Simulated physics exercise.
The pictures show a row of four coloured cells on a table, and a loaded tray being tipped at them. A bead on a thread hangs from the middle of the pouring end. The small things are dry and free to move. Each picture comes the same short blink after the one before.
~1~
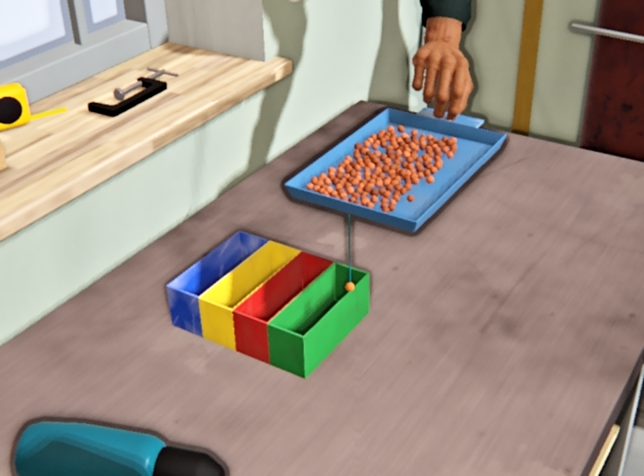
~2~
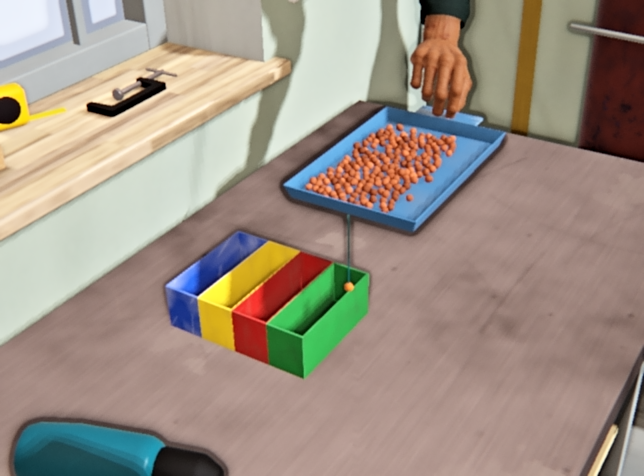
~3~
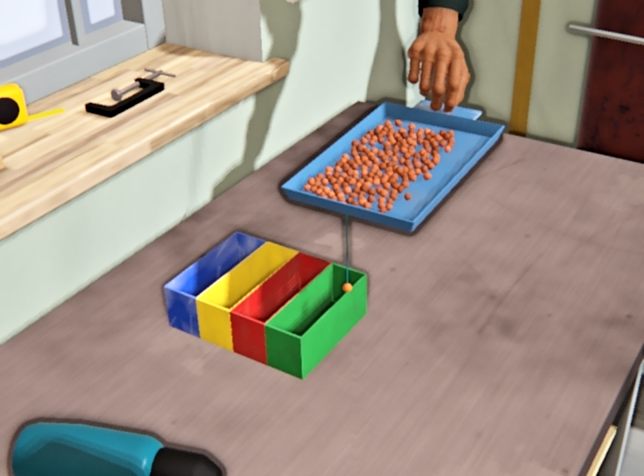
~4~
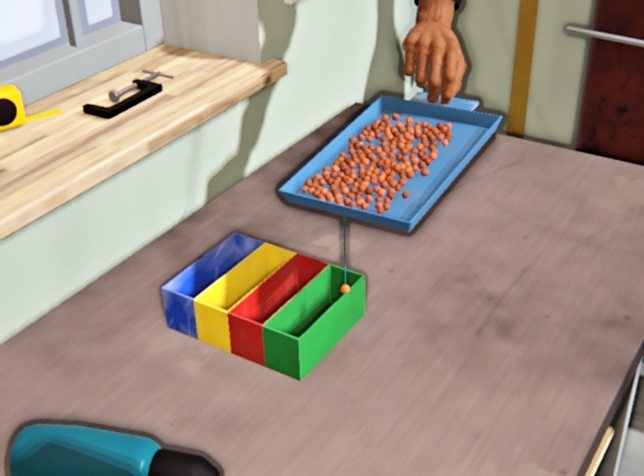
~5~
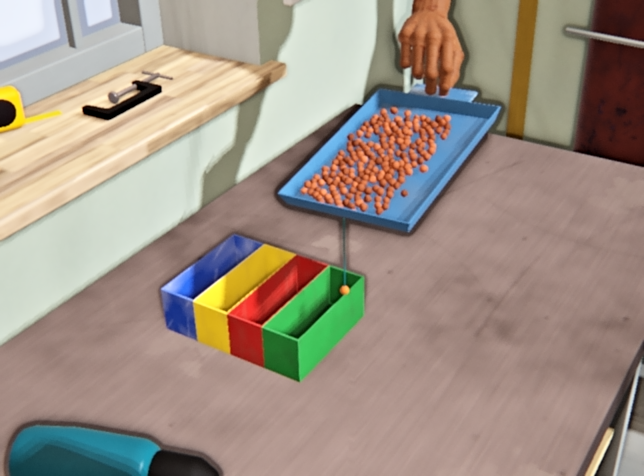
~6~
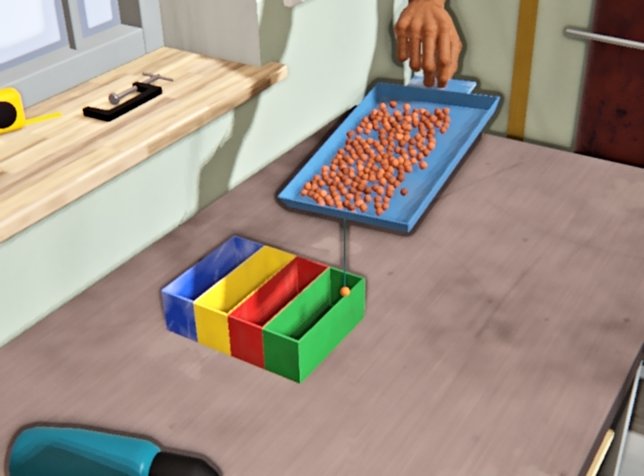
A blue tray of small orange-brown clay pellets, with a hand at its far end, rests above a brown tabletop beside a wooden ledge, seen from above at an angle. Blue, yellow, red and green cells stand left to right below it, an orange bead hanging by the green one. The hand raises the far end slightly, the near edge dipping toward its left corner, while the view drifts minutely.
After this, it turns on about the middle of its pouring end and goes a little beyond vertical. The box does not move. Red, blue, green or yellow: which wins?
Most goes to the red cell.
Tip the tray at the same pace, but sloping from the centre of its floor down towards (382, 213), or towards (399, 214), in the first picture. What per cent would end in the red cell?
In turn 0 and 0 in a hundred.
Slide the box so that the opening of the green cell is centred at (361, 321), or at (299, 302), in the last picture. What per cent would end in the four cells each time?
The first gives 100 %, the second 80 %.
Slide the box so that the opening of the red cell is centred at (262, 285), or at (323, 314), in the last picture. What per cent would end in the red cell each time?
In turn 40 and 20 in a hundred.
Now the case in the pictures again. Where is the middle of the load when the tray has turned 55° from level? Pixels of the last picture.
At about (339, 157).
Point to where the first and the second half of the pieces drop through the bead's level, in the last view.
Early half (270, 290), late half (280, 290).
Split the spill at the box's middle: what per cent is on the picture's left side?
Some 0 per cent.
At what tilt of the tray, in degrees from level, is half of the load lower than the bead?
Roughly 95°.
Soon, tray tipped steeply; all on the tray.
A while on, tray tipped right over; about a third on the tray; about a quarter in the red cell; a small part in the green cell; a small part in the yellow cell; about a quarter falling or outside the box.
Towards the end, tray tipped past a quarter turn; about two thirds in the red cell; about a quarter in the green cell; a small part in the yellow cell; a small part falling or outside the box.
Finally, tray tipped past a quarter turn; about two thirds in the red cell; about a quarter in the green cell; a small part in the yellow cell; none in the blue cell; a small part outside the box.
